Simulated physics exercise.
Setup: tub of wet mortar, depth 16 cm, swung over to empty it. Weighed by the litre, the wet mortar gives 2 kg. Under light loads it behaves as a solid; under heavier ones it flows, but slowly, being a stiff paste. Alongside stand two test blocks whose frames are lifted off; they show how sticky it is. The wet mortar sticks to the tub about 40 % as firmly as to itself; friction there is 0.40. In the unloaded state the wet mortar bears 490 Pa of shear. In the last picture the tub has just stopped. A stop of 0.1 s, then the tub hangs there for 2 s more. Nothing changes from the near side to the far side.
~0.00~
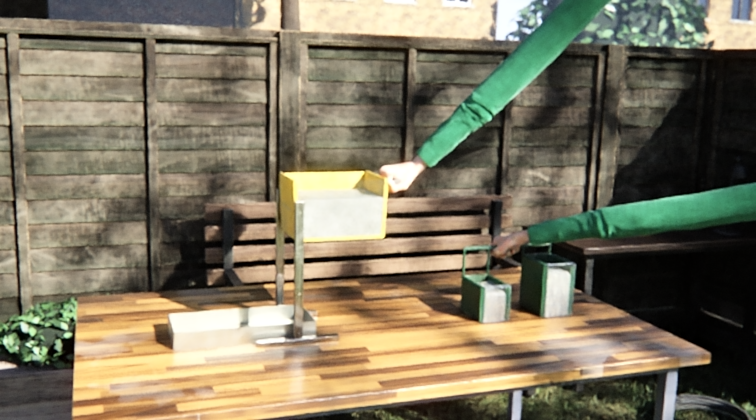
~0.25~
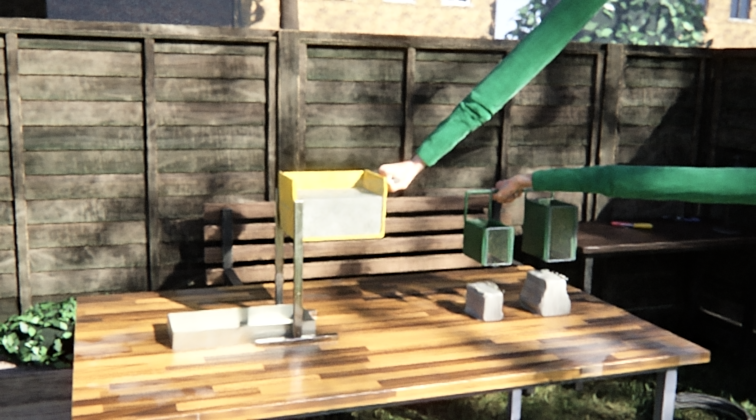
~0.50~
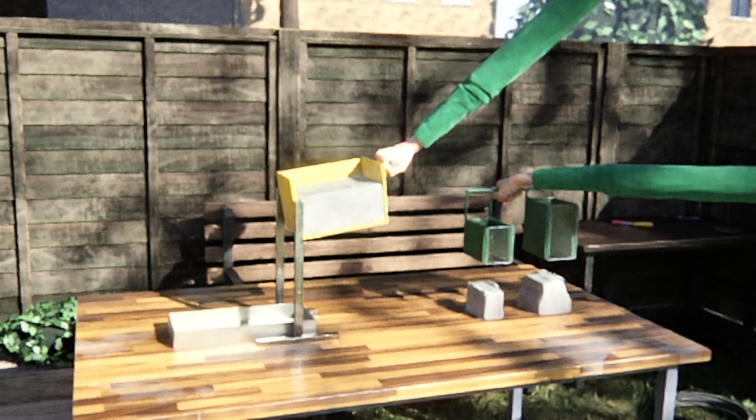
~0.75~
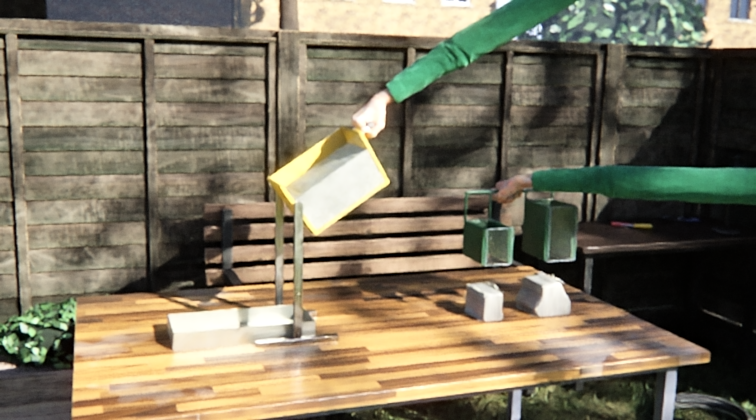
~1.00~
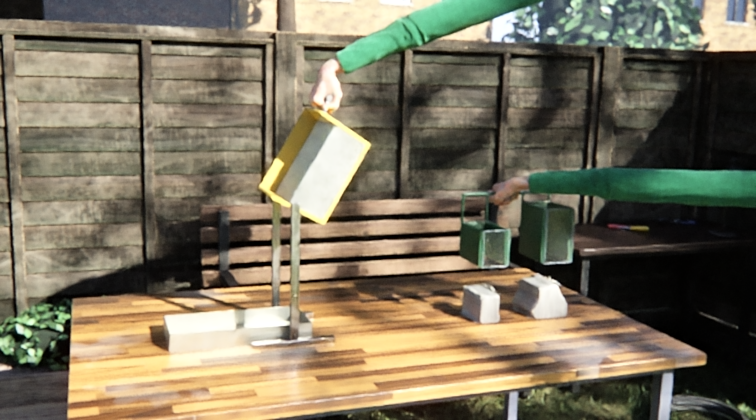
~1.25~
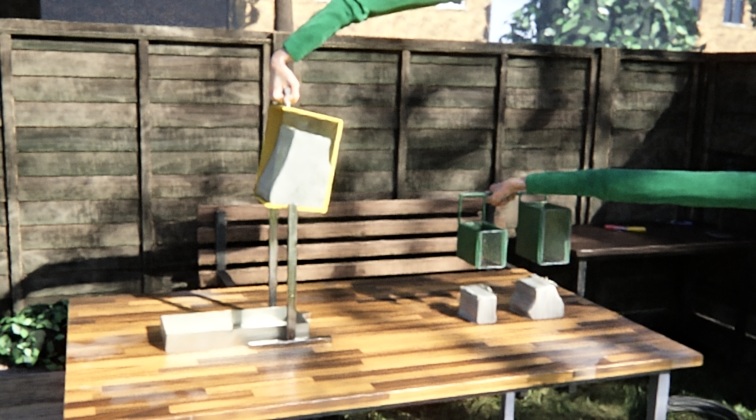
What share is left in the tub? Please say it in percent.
About 58 %.
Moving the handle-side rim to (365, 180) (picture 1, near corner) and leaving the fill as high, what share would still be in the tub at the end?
Around 75 percent would still be in the tub at the end.
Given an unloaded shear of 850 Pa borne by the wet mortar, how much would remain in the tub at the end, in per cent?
I'd say around 100 percent.
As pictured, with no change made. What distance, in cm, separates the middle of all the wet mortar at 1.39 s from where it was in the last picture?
Displacement noted: Approx. 4 cm... about that.
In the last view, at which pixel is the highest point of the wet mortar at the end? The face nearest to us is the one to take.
The highest point is near (315, 169) in the last picture.
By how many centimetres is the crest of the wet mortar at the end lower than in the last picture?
Roughly 10 cm.
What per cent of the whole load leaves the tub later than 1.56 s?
10 %.
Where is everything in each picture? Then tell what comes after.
The first picture shows handle-side rim at (385, 180), tilt 0 degrees; top of the wet mortar at (346, 198); blocks stand 9.4 cm, 15 cm (left to right).
The second picture shows handle-side rim at (384, 179), tilt 0 degrees; top of the wet mortar at (345, 198); blocks stand 9.3 cm, 12 cm (left to right).
The third picture shows handle-side rim at (381, 166), tilt 8 degrees; top of the wet mortar at (378, 184); blocks stand 9.3 cm, 11 cm (left to right).
The fourth picture shows handle-side rim at (359, 134), tilt 34 degrees; top of the wet mortar at (365, 151); blocks stand 9.3 cm, 11 cm (left to right).
The fifth picture shows handle-side rim at (321, 114), tilt 60 degrees; top of the wet mortar at (337, 127); blocks stand 9.3 cm, 11 cm (left to right).
The sixth picture shows handle-side rim at (284, 110), tilt 80 degrees; top of the wet mortar at (300, 131); blocks stand 9.3 cm, 11 cm (left to right).
After 1.39 s, the tub is at 80 degrees and holds 90 %.
After 1.56 s, the tub is at 80 degrees and holds 68 %.
After 1.73 s, the tub is at 80 degrees and holds 60 %.
After 1.90 s, the tub is at 80 degrees and holds 59 %.
After 3.25 s, at the end, the tub is at 80 degrees and holds 58 %.
